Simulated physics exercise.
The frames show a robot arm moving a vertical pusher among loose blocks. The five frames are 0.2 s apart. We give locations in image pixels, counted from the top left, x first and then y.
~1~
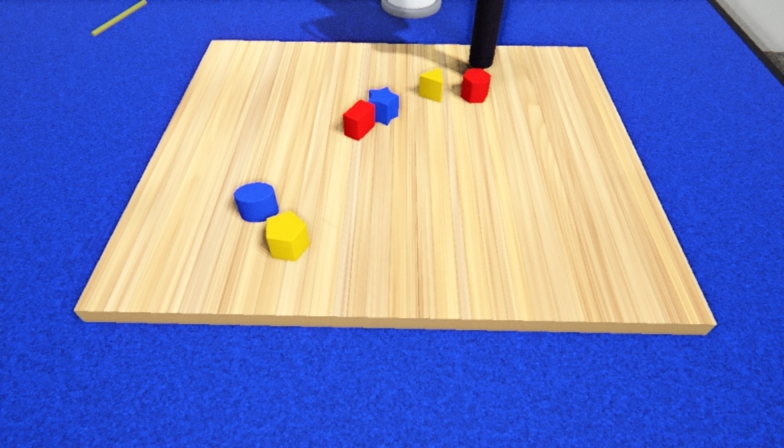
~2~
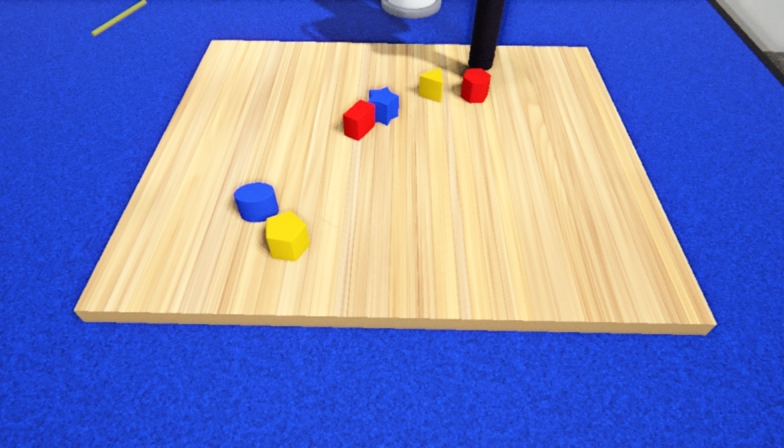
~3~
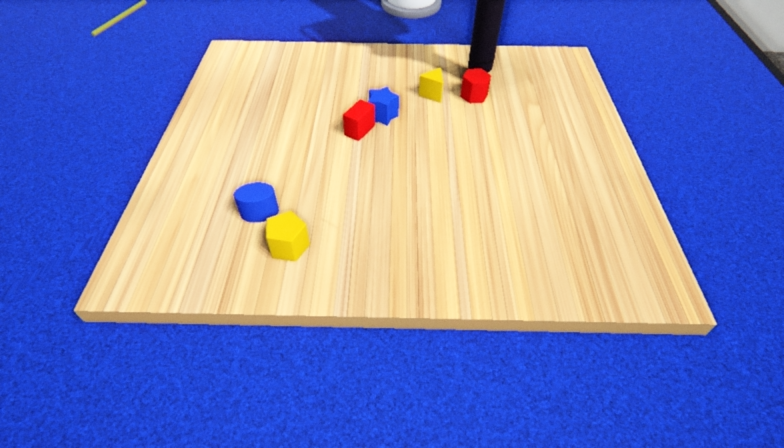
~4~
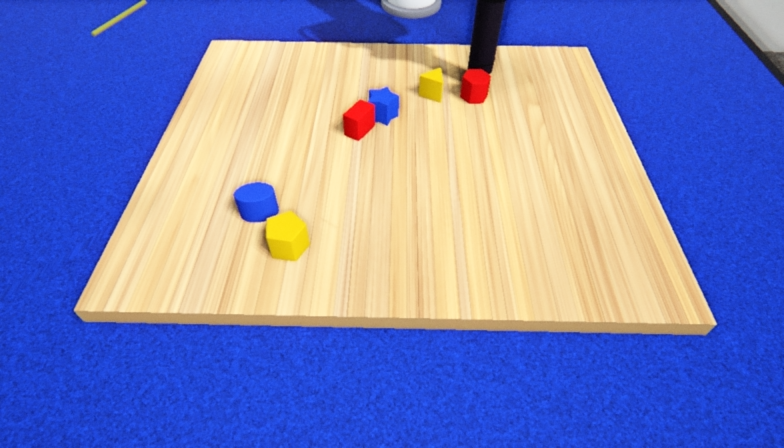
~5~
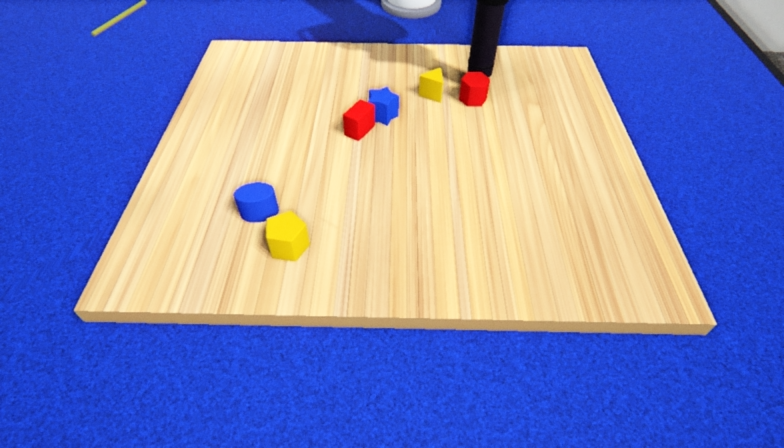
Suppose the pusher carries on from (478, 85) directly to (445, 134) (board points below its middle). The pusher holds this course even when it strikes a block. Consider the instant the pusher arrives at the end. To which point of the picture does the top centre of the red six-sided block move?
Its top middle is near (448, 132).
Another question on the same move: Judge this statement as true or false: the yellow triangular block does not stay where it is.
False
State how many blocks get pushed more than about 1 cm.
I'd put the number at one.
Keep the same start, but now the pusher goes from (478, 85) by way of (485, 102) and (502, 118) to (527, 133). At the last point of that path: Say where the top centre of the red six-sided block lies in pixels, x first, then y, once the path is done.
It is going to be at (472, 96).
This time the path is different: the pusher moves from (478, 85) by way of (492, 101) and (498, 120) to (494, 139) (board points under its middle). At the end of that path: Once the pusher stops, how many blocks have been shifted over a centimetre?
This push will displace one block.
On the path given first. One third of the way, pusher at (469, 89); red six-sided block at (465, 96).
Two thirds of the way, pusher at (458, 105); red six-sided block at (455, 113).
At the end, pusher at (446, 122); yellow triangular block in place; red six-sided block at (448, 132), turned 25° anticlockwise.
